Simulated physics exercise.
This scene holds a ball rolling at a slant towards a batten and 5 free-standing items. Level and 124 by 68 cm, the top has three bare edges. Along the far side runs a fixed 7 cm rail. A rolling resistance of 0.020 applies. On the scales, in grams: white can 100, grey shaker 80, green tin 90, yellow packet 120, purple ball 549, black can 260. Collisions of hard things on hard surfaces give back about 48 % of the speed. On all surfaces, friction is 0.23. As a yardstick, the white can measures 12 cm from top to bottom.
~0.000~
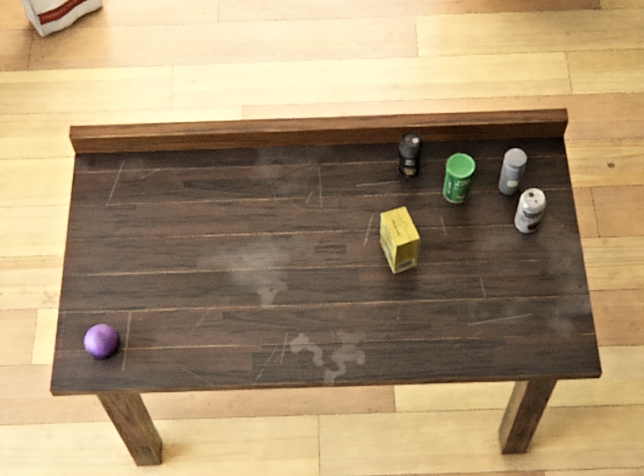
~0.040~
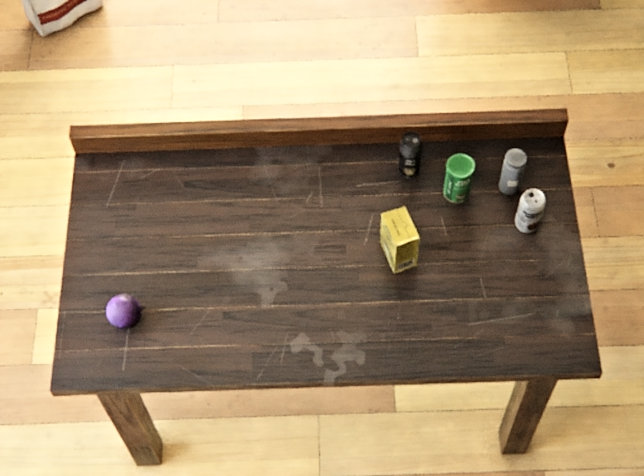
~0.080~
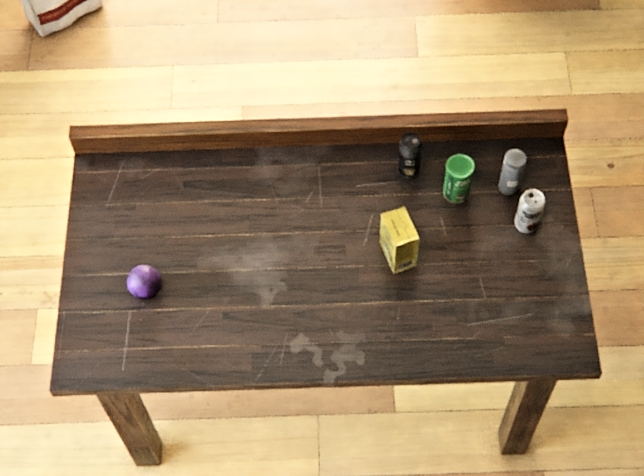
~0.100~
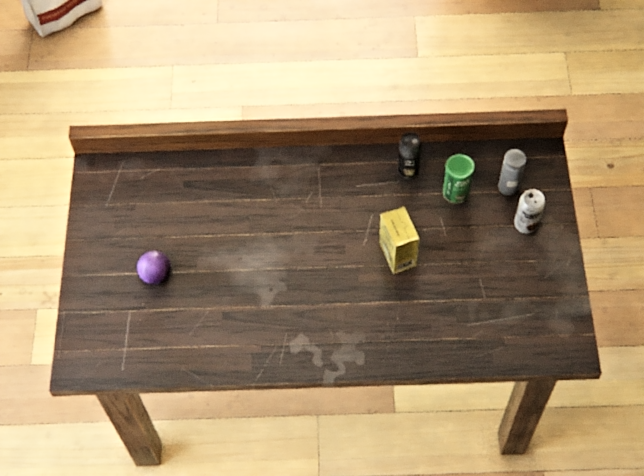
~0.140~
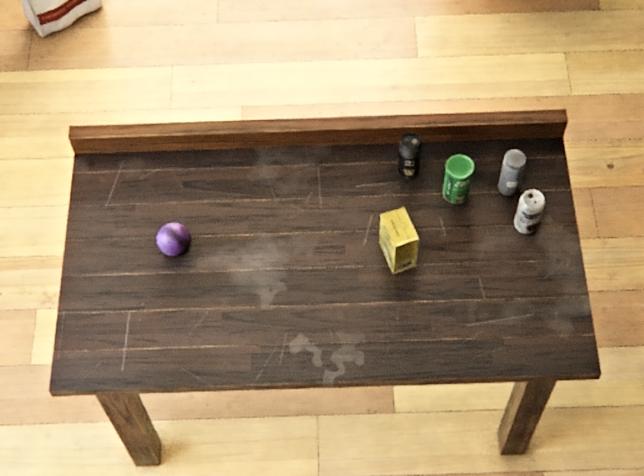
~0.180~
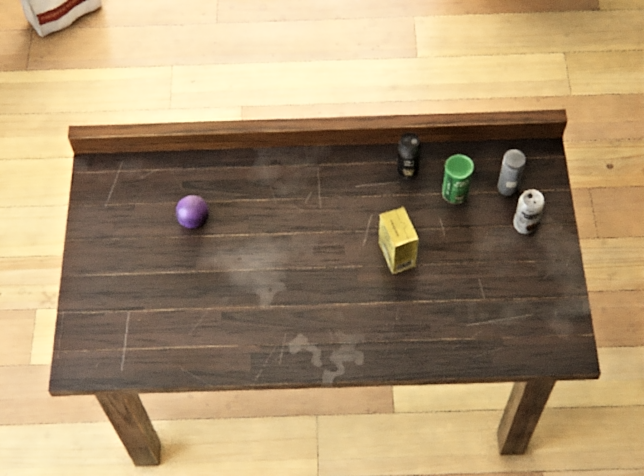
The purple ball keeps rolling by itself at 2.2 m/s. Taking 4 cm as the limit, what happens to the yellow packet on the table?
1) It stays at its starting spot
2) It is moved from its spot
The answer is 2.
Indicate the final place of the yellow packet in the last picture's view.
End position: Roughly (450, 286).
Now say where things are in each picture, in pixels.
In the first frame, purple ball (102, 342); yellow packet (399, 240).
In the second frame, purple ball (124, 311); green tin (459, 179).
In the third frame, purple ball (144, 282); white can (530, 212).
In the fourth frame, purple ball (154, 267); green tin (458, 180).
In the fifth frame, purple ball (174, 239); white can (529, 213).
In the sixth frame, purple ball (192, 212); yellow packet (398, 241).
By 0.48 s, purple ball near (306, 199).
By 0.88 s, purple ball near (438, 240); yellow packet 13 cm from its spot near (438, 276).
By 1.28 s, purple ball near (558, 270); yellow packet 16 cm from its spot near (450, 286).
By 1.78 s, purple ball near (631, 420); yellow packet 16 cm from its spot near (450, 286).
When it is over (2.0 s), not toppled but over 4 cm from the start, yellow packet; the other 4 within 4 cm of the start. End places, in pixels of the last picture, yellow packet near (450, 286).
